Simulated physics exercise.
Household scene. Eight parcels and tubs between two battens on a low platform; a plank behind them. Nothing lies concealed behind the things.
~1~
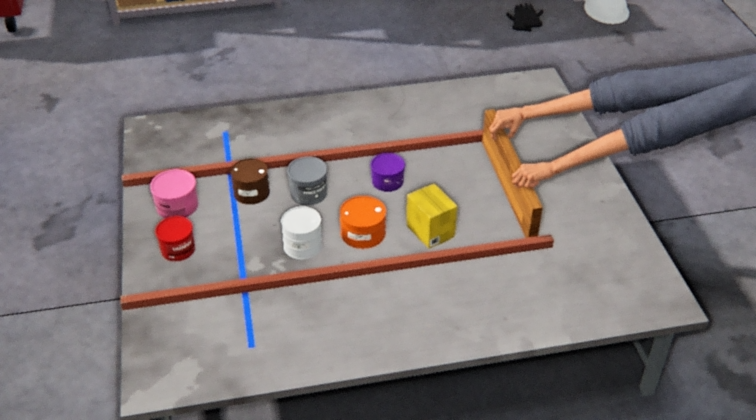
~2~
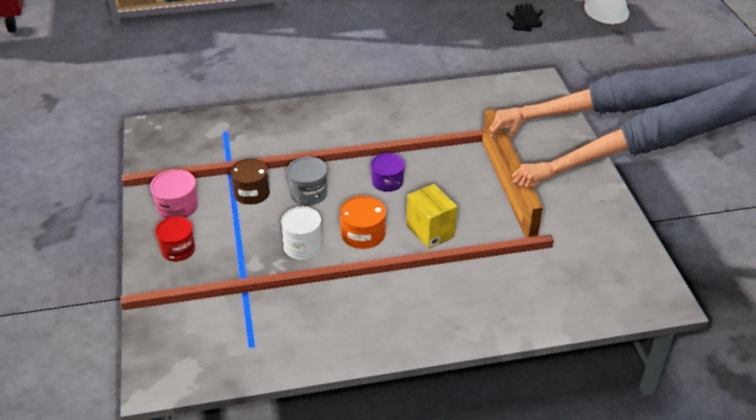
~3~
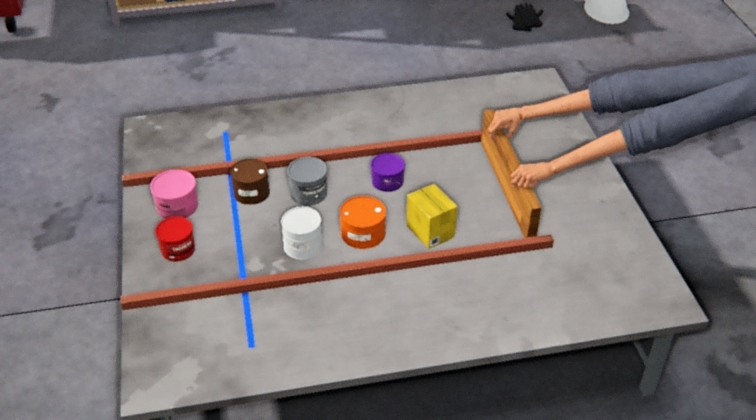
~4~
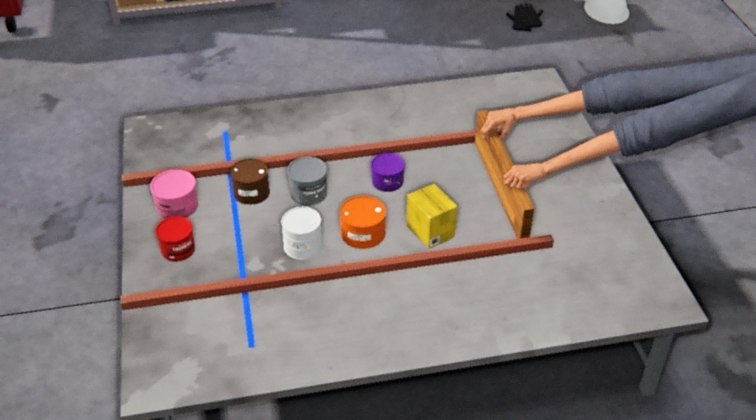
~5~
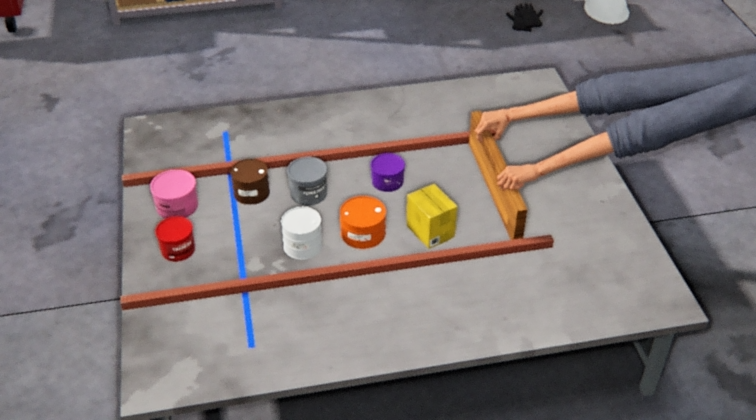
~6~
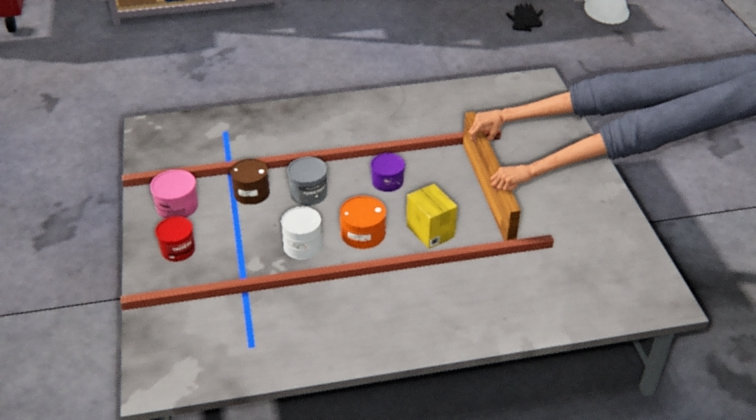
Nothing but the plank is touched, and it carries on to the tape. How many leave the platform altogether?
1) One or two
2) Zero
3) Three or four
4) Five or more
Zero (2).
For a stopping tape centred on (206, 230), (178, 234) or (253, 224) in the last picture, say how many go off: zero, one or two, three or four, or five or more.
Going one by one, the answers are 1 or 2, either three or four and not one.
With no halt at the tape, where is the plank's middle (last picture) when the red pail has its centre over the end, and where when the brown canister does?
The middle is at (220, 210) when it's the red pail, and at (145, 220) when it's the brown canister.
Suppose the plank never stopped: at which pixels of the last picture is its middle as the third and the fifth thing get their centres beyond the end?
About (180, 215) and about (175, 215).
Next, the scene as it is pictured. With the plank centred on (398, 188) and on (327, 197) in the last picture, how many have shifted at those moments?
3 and 6.
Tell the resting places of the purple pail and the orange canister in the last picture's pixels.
The purple pail at (216, 199), the orange canister at (181, 243).
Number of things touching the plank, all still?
It touches 2.
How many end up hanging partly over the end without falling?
The count is 0.
A little later, none off yet; red pail at rest near (176, 239); pink pail at rest near (175, 195); brown canister at rest near (250, 182).
When it is over, the number that fall off is zero.
